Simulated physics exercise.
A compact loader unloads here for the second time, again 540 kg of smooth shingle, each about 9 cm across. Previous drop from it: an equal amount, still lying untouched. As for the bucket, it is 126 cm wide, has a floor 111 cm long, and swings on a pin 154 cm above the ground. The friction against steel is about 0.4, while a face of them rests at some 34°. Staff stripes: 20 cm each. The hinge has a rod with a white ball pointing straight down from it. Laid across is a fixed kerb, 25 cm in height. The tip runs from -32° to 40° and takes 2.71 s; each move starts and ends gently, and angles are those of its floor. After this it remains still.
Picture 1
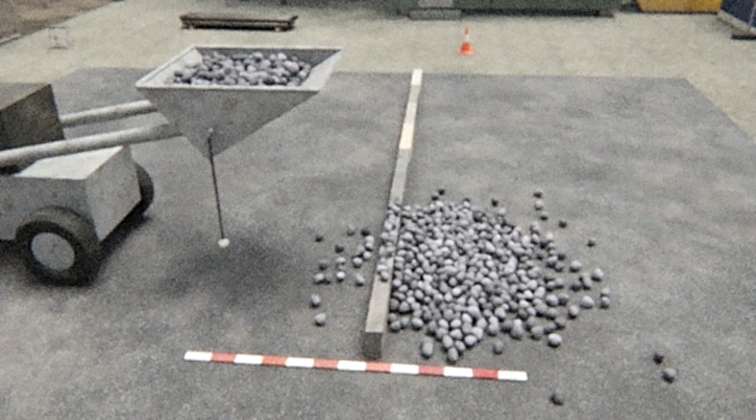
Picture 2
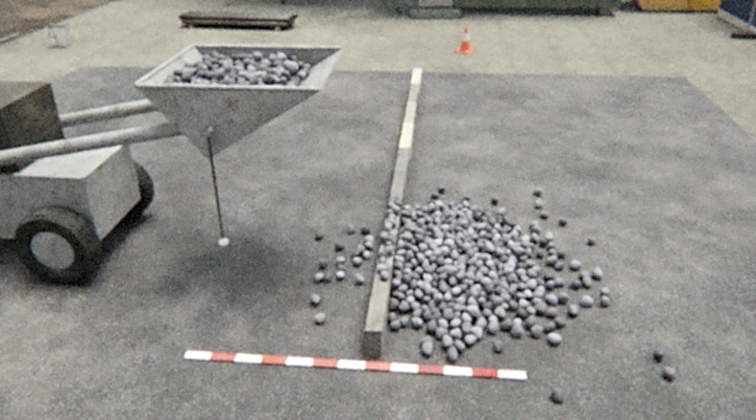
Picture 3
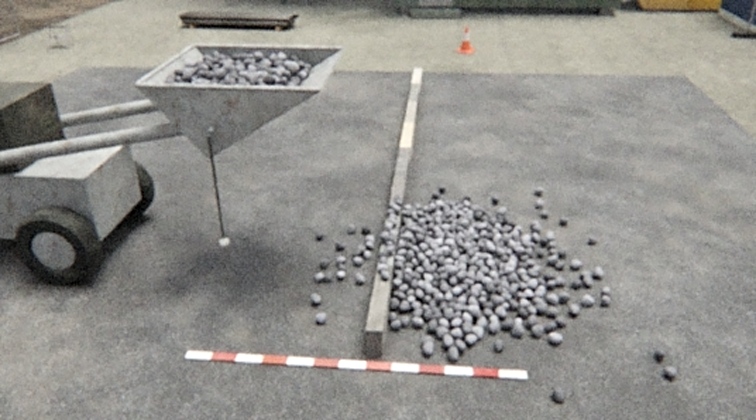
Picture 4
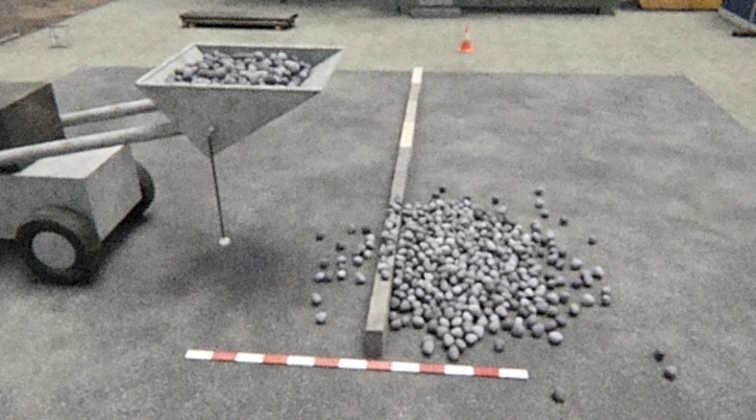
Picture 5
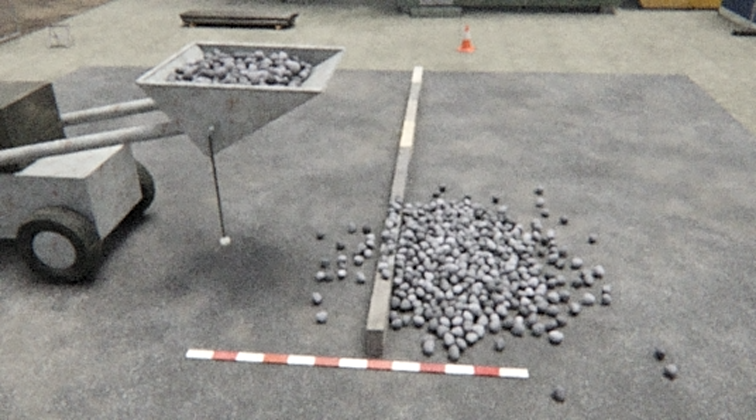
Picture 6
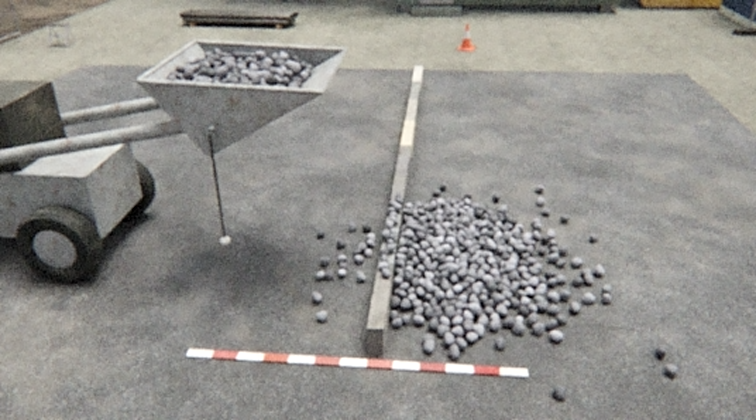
A grey loader on the left held its bucket of smooth grey stones almost perfectly still above the dark ground, while a pile of similar stones lay unmoving, mostly to the right of a long kerb.
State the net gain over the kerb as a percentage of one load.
8 %.
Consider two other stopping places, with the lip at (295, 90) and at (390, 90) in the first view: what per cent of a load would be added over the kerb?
Case one about 0 %, case two about 95 %.
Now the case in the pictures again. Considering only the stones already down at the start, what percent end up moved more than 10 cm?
Close to 5 per cent.
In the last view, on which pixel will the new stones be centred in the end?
(356, 247).
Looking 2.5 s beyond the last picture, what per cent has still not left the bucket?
Close to 5 in a hundred.
Then, 1.7 s after the last picture the floor is at 29°; in per cent of one load, 86 in the bucket, 20 on this side of the kerb, 94 over the kerb; the foremost stones are at (611, 293).
Then, 2.5 s after the last picture the floor is at 40°; in per cent of one load, 5 in the bucket, 97 on this side of the kerb, 98 over the kerb; the foremost stones are at (611, 293).
Then, 2.9 s after the last picture the floor is at 40°; in per cent of one load, 0 in the bucket, 99 on this side of the kerb, 101 over the kerb; the foremost stones are at (611, 293).
Then, 5.6 s after the last picture the floor is at 40°; in per cent of one load, 0 in the bucket, 98 on this side of the kerb, 102 over the kerb; the foremost stones are at (611, 293). Net gain over the kerb, 8.
